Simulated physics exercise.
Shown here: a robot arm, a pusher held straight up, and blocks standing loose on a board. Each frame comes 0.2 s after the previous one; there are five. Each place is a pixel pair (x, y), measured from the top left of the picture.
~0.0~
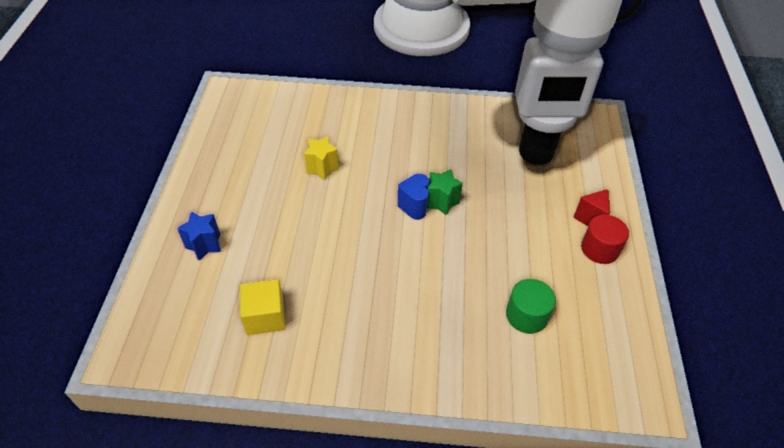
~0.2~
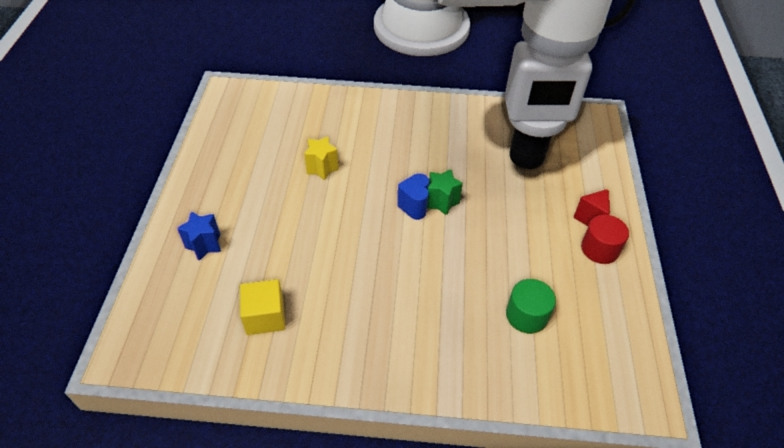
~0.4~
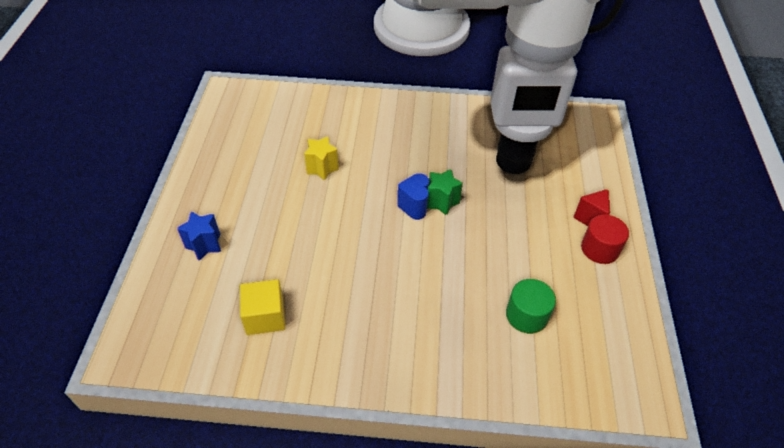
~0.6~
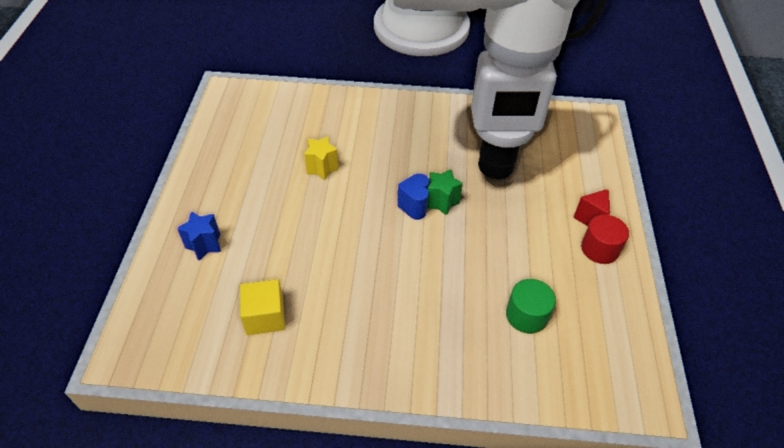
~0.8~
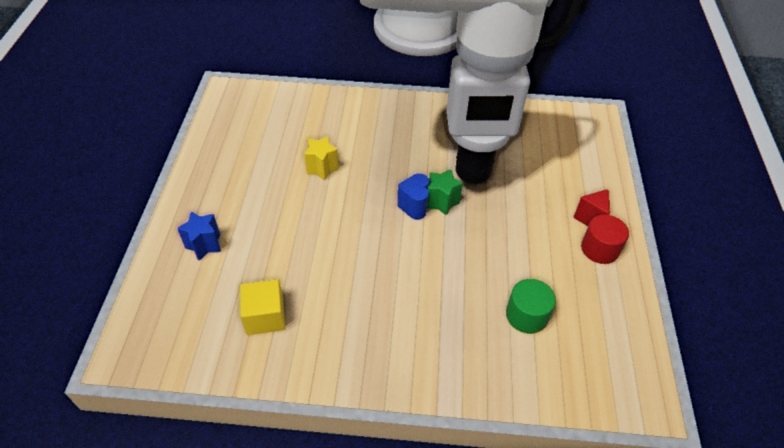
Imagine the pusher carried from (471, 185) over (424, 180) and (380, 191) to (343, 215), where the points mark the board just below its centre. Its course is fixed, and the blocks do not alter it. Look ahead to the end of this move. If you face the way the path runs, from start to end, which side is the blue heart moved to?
Heads left.
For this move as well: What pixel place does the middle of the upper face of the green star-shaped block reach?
Pixel (379, 199).
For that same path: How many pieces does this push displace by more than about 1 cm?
In total, two blocks get moved by over 1 cm.
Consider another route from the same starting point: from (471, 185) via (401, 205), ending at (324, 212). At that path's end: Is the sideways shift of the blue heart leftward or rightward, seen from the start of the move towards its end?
Picture yourself facing from the start of the path to its end: The blue heart moves off to your left.
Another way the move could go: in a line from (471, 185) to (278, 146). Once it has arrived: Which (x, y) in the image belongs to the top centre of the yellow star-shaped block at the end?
The middle of its top is at (285, 149).
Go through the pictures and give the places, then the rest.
Tip of the pusher (536, 154), middles of tops, yellow star-shaped block (320, 147), blue heart (416, 186), green star-shaped block (444, 180), in the first frame.
Pusher (527, 157), nothing pushed, in the second frame.
Pusher (513, 162), nothing pushed, in the third frame.
Pusher (496, 167), nothing pushed, in the fourth frame.
Pusher (473, 172), yellow star-shaped block (320, 147), blue heart (416, 186), green star-shaped block (444, 180), in the fifth frame.
What follows on the original path. One third of the way, pusher (425, 167); blue heart (400, 197), turned 40° anticlockwise; green star-shaped block (417, 181), turned 45° anticlockwise.
Two thirds of the way, pusher (379, 177); blue heart (393, 213), turned 80° anticlockwise; green star-shaped block (393, 191), turned 85° anticlockwise.
At the end, pusher (342, 201); yellow star-shaped block unmoved; blue heart (396, 219), turned 105° anticlockwise; green star-shaped block (379, 199), turned 125° anticlockwise.
